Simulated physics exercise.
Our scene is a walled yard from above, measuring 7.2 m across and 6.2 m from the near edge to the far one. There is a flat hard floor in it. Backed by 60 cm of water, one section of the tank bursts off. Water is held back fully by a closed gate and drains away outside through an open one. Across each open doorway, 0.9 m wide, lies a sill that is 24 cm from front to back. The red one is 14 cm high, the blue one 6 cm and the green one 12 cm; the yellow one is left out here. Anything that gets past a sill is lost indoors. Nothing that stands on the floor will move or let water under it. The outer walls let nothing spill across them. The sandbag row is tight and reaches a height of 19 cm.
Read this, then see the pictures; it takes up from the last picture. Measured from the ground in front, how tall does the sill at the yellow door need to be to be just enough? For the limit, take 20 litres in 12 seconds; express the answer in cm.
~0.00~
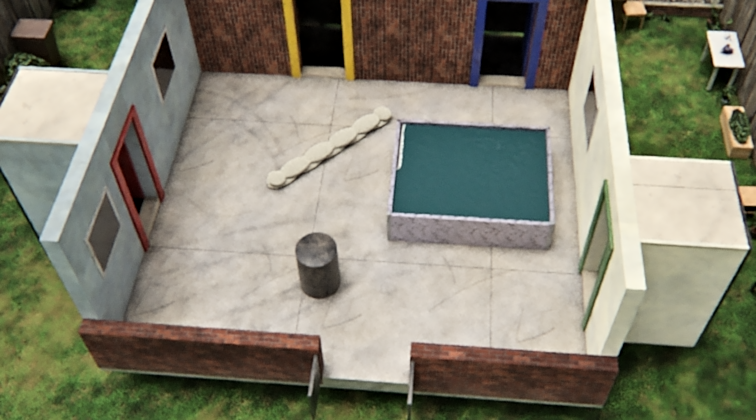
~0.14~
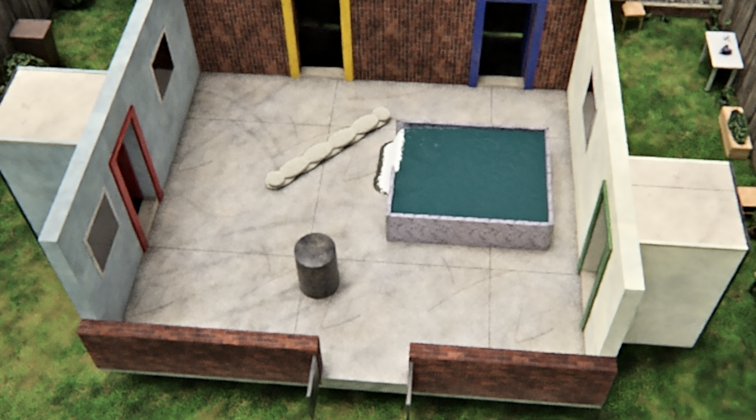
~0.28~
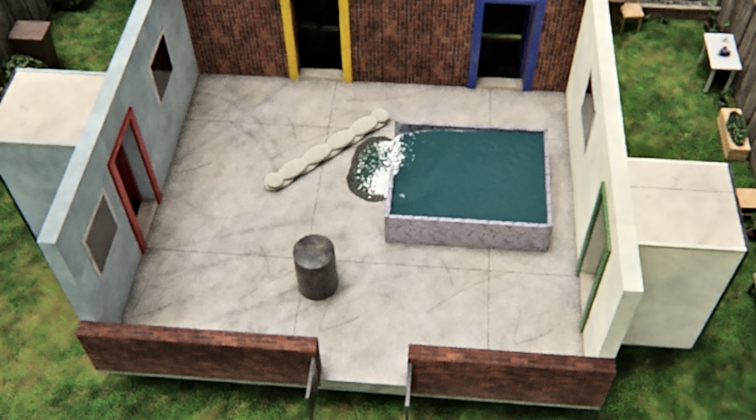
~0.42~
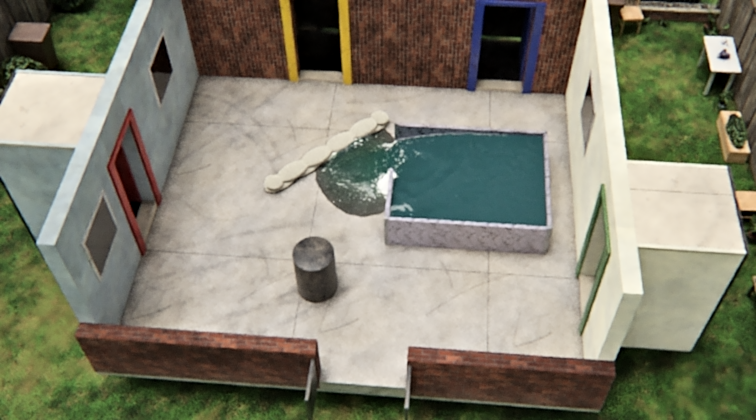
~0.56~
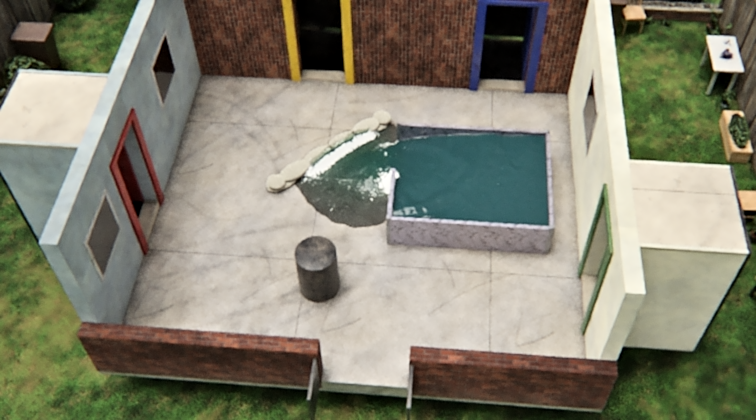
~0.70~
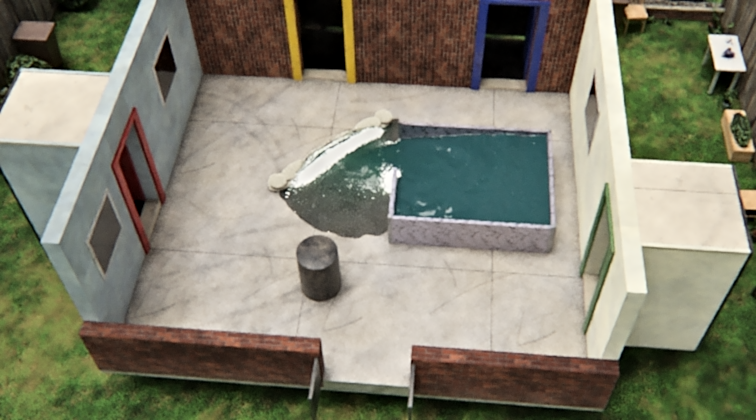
It needs to be about 5.5 cm tall.
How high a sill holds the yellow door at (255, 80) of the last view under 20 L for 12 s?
Close to 6.5 cm at the least.
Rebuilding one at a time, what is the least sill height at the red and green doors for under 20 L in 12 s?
About 10.5 cm at red and about 6.5 cm at green.
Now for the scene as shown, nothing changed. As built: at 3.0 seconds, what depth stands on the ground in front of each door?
Depths in cm - red: 13, blue: 4, green: 0, yellow: 8.
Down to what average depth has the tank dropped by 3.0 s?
Some 34 cm.
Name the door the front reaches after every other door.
Answer: Green.
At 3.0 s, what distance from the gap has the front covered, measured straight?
Distance from gap: Approx. 5.6 m.
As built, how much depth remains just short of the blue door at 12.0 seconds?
Lab note: Depth approx. 6.0 cm.
After 1.4 s water covers 20 % of the floor, deepest (43 cm) near (357, 146); it has not reached the yellow door.
After 3.0 s water covers 60 % of the floor, deepest (34 cm) near (357, 146); 8 cm at the yellow door, 3 litres in over its 6 cm sill.
After 12.0 s water covers 95 % of the floor, deepest (10 cm) near (554, 372); 7 cm at the yellow door, 17 litres in over its 6 cm sill.
At the yellow door as built, the water arrived by 1.9 s and peaked near 10 cm at 9.4 s.
With a sill of 4.5 cm, 34 litres would have come in within the 12 s; with 6.5 cm, 12 litres. So under 20 litres takes about 5.5 cm.
